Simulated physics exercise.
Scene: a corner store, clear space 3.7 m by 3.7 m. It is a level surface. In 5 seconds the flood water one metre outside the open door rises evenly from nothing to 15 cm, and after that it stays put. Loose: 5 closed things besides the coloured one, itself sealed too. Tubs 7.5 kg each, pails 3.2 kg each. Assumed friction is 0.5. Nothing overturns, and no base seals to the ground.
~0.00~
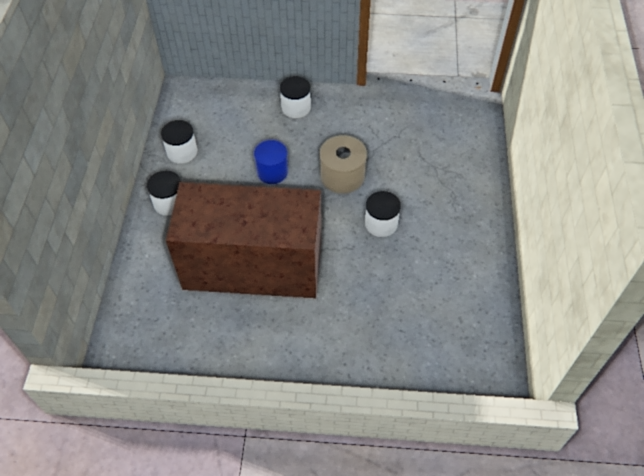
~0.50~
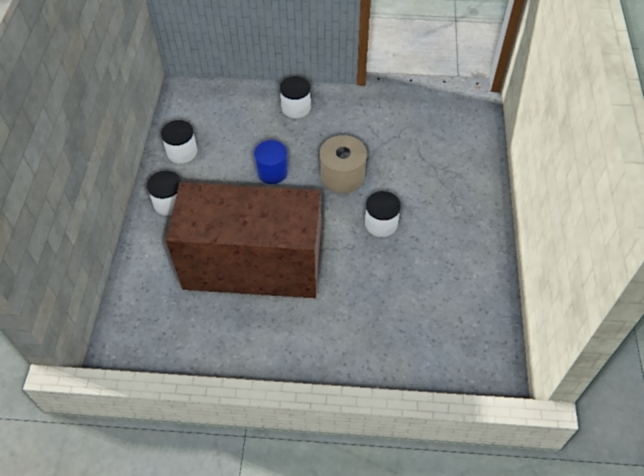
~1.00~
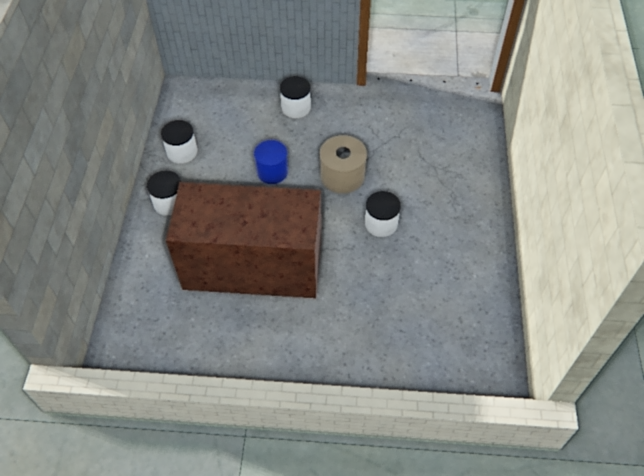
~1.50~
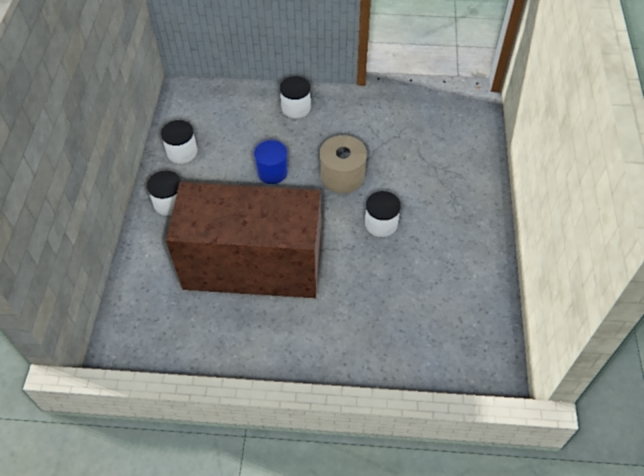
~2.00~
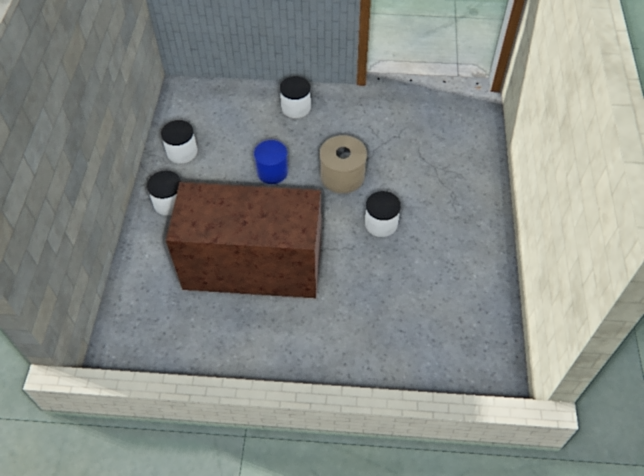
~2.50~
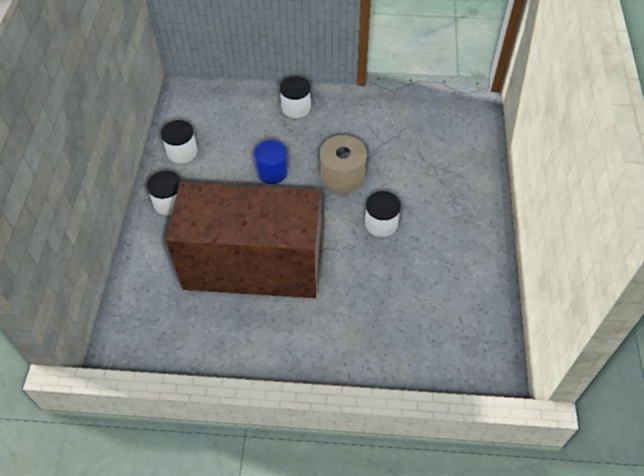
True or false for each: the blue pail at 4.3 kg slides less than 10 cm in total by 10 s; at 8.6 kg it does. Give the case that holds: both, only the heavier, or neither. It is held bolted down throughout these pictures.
The case that holds: Both.
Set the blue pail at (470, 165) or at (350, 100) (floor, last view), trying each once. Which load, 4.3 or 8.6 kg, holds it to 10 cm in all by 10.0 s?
Well, at the first spot no weight will do, and at the second either weight will do.
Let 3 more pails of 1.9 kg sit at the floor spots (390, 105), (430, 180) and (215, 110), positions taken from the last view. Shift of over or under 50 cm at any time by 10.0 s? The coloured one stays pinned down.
In turn: Beyond it, beyond it, within it.
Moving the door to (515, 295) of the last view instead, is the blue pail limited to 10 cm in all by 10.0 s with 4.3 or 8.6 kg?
Under that setup, the heavy option is needed.
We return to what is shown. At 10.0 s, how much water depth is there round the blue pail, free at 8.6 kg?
Around 3 cm.
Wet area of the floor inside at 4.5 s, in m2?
I'd estimate close to 3.0 m2.
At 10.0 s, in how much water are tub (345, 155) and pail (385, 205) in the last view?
First about 4 cm, second about 7 cm.
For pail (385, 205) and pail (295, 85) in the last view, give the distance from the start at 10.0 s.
They've ended up 250 cm and 0 cm away, in that order.
After 3.5 s the blue pail would be 0 cm from its start with 4.3 kg and 0 cm from its start with 8.6 kg; 0 cm of water round it then.
After 4.5 s the blue pail would be 0 cm from its start with 4.3 kg and 0 cm from its start with 8.6 kg; 0 cm of water round it then.
After 7.0 s the blue pail would be 0 cm from its start with 4.3 kg and 0 cm from its start with 8.6 kg; 3 cm of water round it then.
After 10.0 s the blue pail would be 0 cm from its start with 4.3 kg and 0 cm from its start with 8.6 kg; 3 cm of water round it then.
